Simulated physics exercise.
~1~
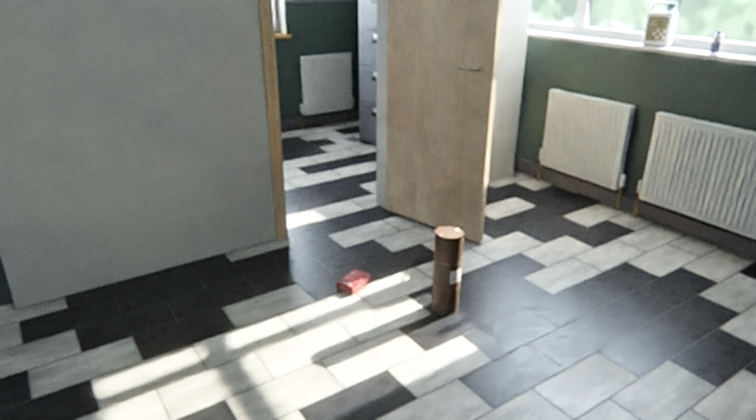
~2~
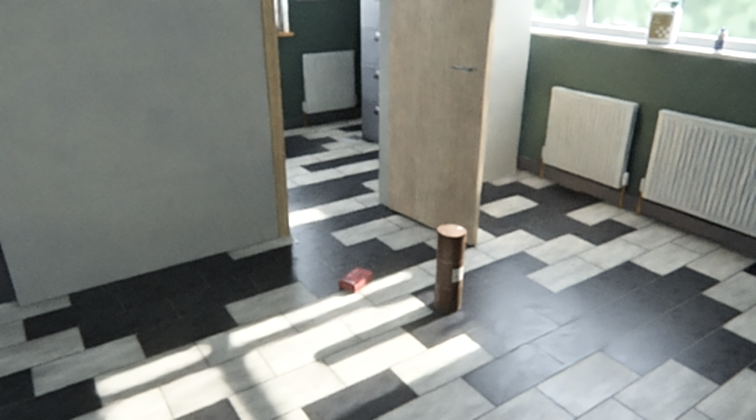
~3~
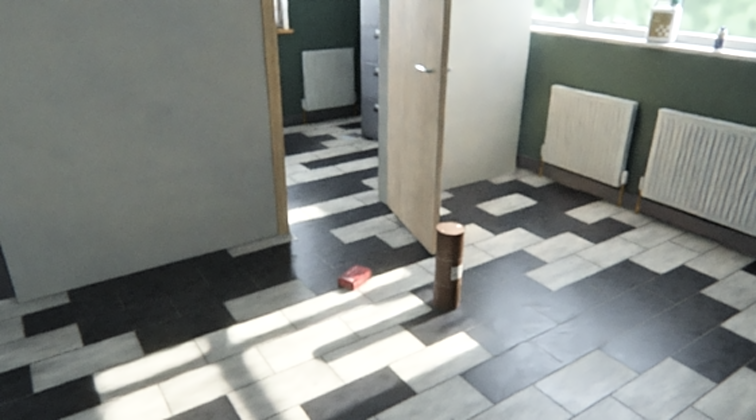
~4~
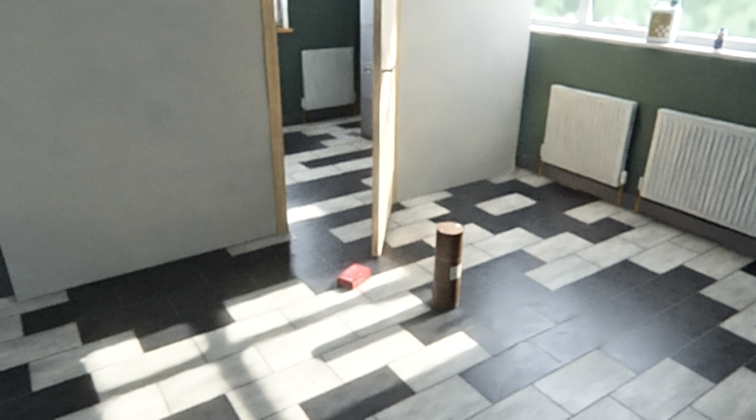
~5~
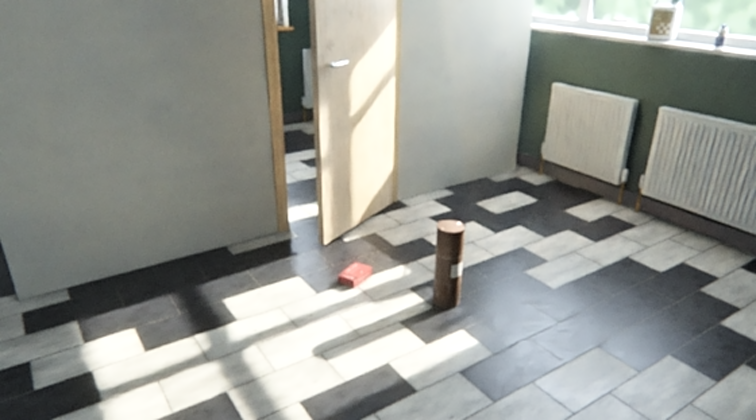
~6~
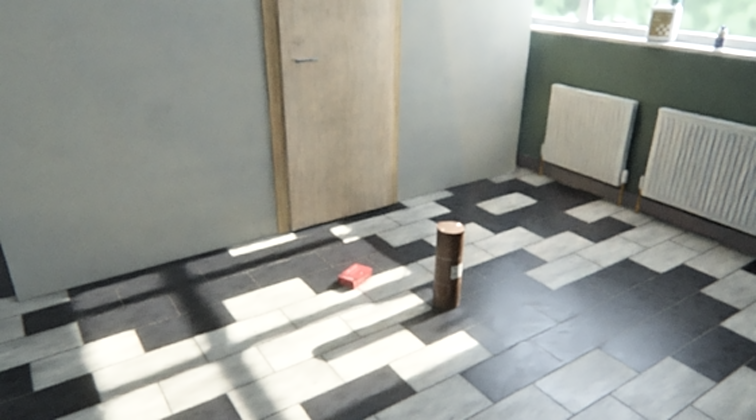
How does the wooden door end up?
The door ends up shut, resting in its frame and blocking the view into the room beyond.
